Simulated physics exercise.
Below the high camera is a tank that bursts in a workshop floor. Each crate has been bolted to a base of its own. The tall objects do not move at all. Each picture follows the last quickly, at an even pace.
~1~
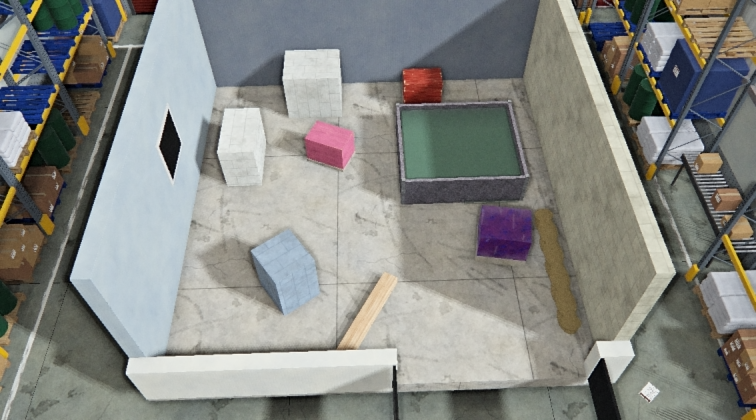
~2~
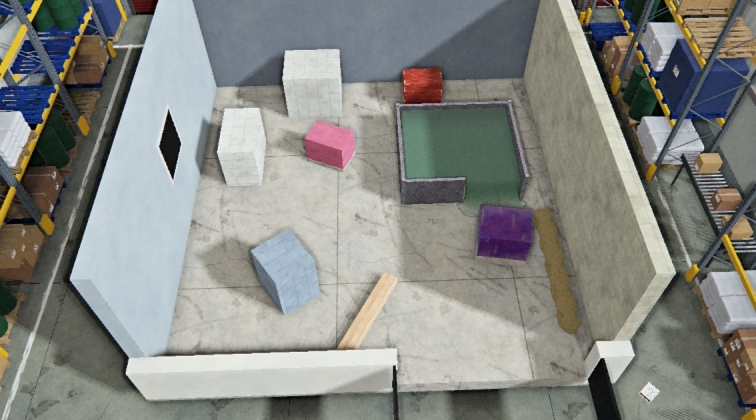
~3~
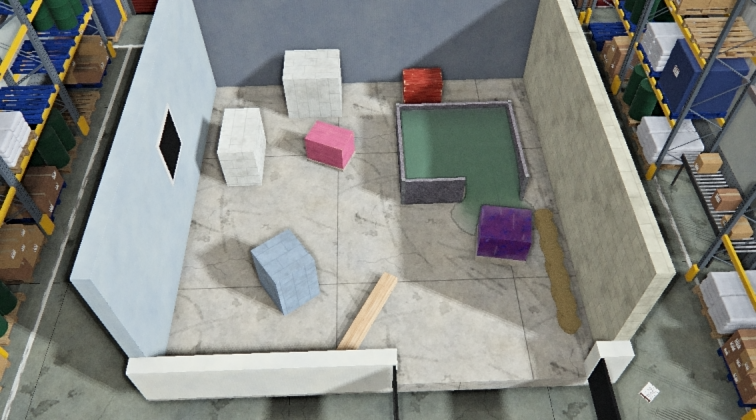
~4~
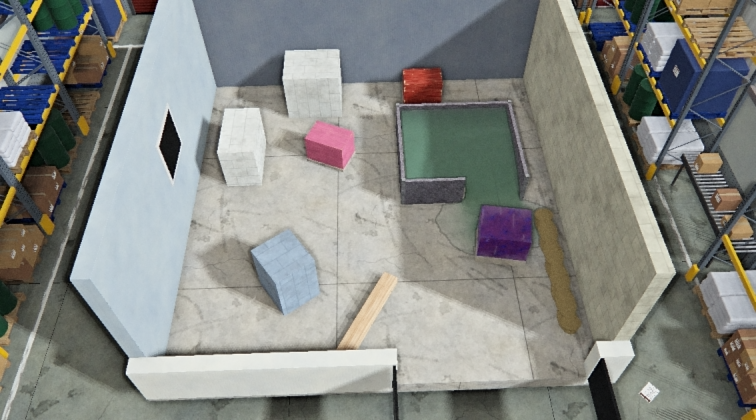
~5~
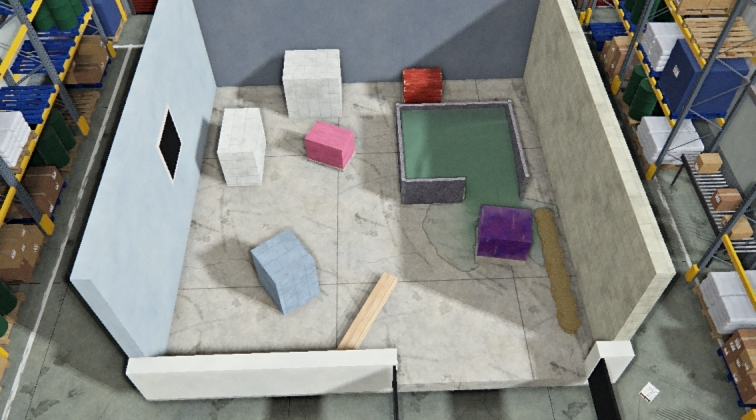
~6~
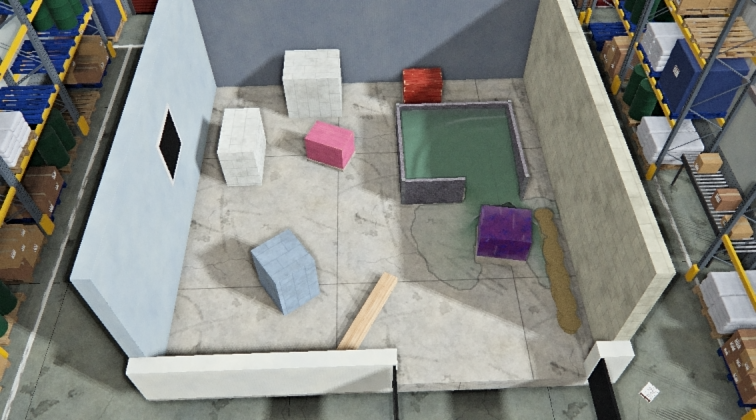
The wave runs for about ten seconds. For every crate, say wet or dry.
One by one: The red crate is spared; the pink crate is spared; the purple crate is hit.
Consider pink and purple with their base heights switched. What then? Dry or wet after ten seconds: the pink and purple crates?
The pink crate stays clear, the purple crate gets flooded.
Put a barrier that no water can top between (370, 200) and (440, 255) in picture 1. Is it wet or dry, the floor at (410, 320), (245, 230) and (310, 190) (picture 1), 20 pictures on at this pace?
Taking the three spots in order: Soaked, spared, spared.
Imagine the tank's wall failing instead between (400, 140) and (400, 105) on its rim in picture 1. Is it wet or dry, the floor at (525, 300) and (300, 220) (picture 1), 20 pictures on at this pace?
Untouched, submerged.
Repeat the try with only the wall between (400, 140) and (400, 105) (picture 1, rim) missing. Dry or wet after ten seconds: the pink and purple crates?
As I see it, the pink one gets reached, and the purple one is not reached.
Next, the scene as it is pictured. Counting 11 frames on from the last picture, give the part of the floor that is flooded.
Estimate: Some 35 in a hundred.
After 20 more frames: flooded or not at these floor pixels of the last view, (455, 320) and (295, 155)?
In order: Submerged and waterless.
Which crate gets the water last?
Crate: The crate marked red.
A moment on, water covers 15 % of the floor; the red crate not reached, the pink crate not reached, the purple crate water round its plinth.
Next, water covers 35 % of the floor; the red crate not reached, the pink crate not reached, the purple crate water round its plinth.
Then, water covers 50 % of the floor; the red crate not reached, the pink crate water round its plinth, the purple crate water round its plinth.
Later, water covers 70 % of the floor; the red crate water round its plinth, the pink crate water round its plinth, the purple crate water round its plinth.
In the end, water covers 90 % of the floor; the red crate stayed above the water, the pink crate stayed above the water, the purple crate was topped.
